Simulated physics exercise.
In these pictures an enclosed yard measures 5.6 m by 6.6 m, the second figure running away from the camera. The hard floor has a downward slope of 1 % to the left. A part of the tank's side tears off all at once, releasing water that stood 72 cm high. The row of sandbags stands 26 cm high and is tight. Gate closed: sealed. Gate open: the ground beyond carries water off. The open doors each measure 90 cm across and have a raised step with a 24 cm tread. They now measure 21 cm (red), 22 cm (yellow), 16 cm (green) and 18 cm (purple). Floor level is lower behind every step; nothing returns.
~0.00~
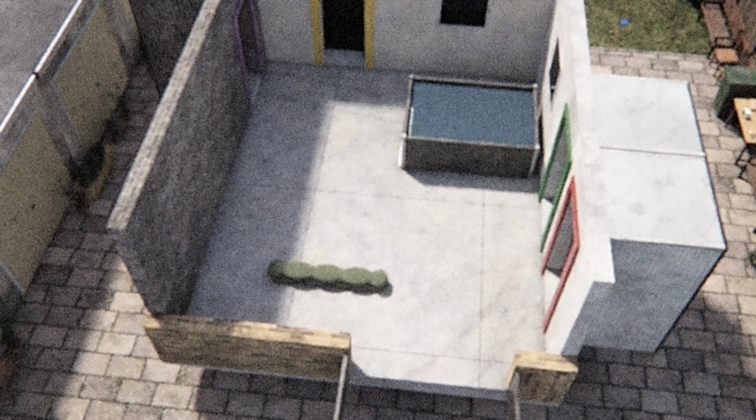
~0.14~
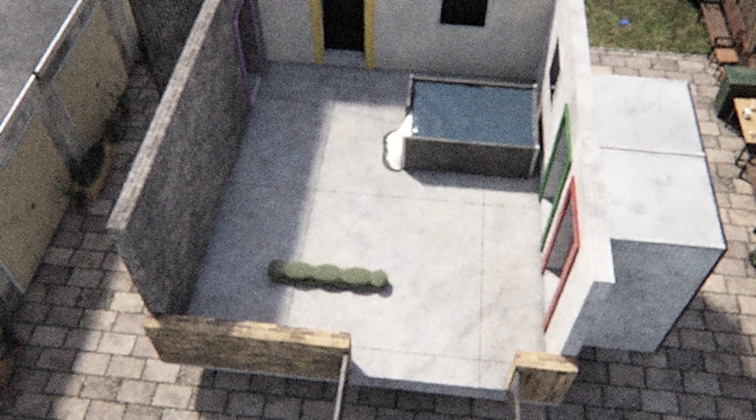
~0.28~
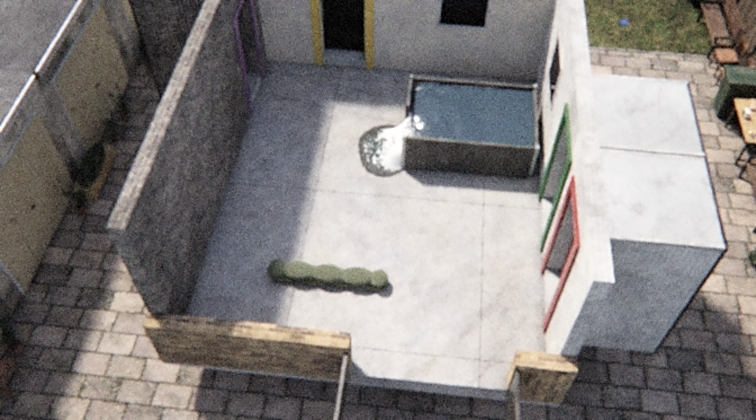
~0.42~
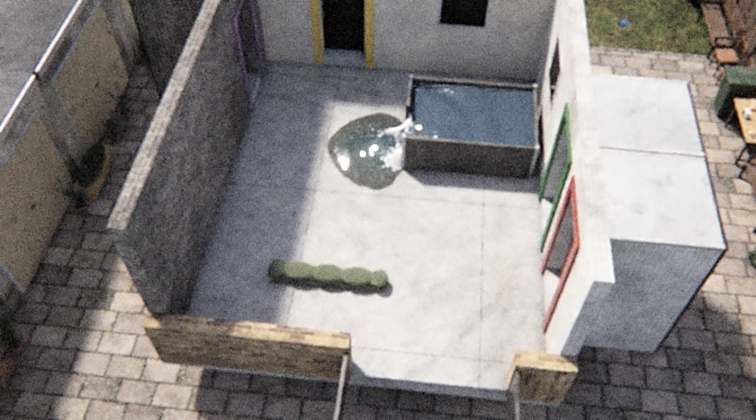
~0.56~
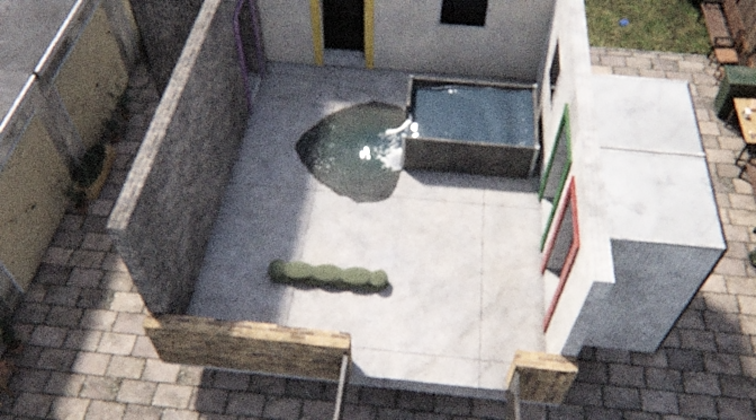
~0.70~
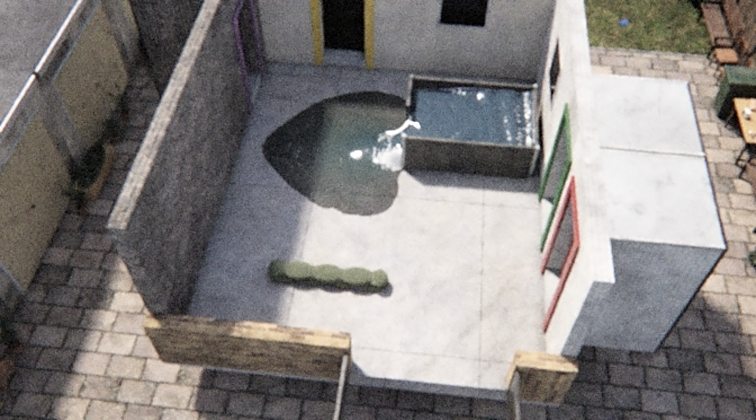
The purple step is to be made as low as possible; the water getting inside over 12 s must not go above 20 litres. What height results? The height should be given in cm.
It would have to be roughly 17 cm high.
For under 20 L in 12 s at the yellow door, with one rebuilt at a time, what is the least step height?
Door yellow, min height approx. 5.5 cm.
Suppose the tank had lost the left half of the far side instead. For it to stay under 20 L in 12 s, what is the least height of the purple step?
Some 24 centimetres.
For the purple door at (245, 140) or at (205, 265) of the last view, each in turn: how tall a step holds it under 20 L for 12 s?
Minimums: Roughly 23 cm and 10.0 cm.
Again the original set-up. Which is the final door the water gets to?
Final door: Green.
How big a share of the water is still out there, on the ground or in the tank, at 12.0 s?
Remaining share: Around 92 %.
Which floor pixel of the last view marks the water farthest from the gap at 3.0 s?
Pixel: About (179, 341).
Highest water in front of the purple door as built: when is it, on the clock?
Roughly at 2.0 s.
After 1.4 s water covers 30 % of the floor, deepest (35 cm) near (393, 157); 17 cm at the purple door, 0 litres in over its 18 cm step.
After 3.0 s water covers 40 % of the floor, deepest (30 cm) near (179, 341); 21 cm at the purple door, 9 litres in over its 18 cm step.
After 12.0 s water covers 95 % of the floor, deepest (10 cm) near (342, 75); 7 cm at the purple door, 13 litres in over its 18 cm step.
At the purple door as built, the water arrived by 1.2 s and peaked near 23 cm at 2.0 s.
Run again over the same 12 s with other heights there, 47 litres in over 14 cm, 9 litres over 19 cm. The limit of 20 litres is kept from about 17 cm up.
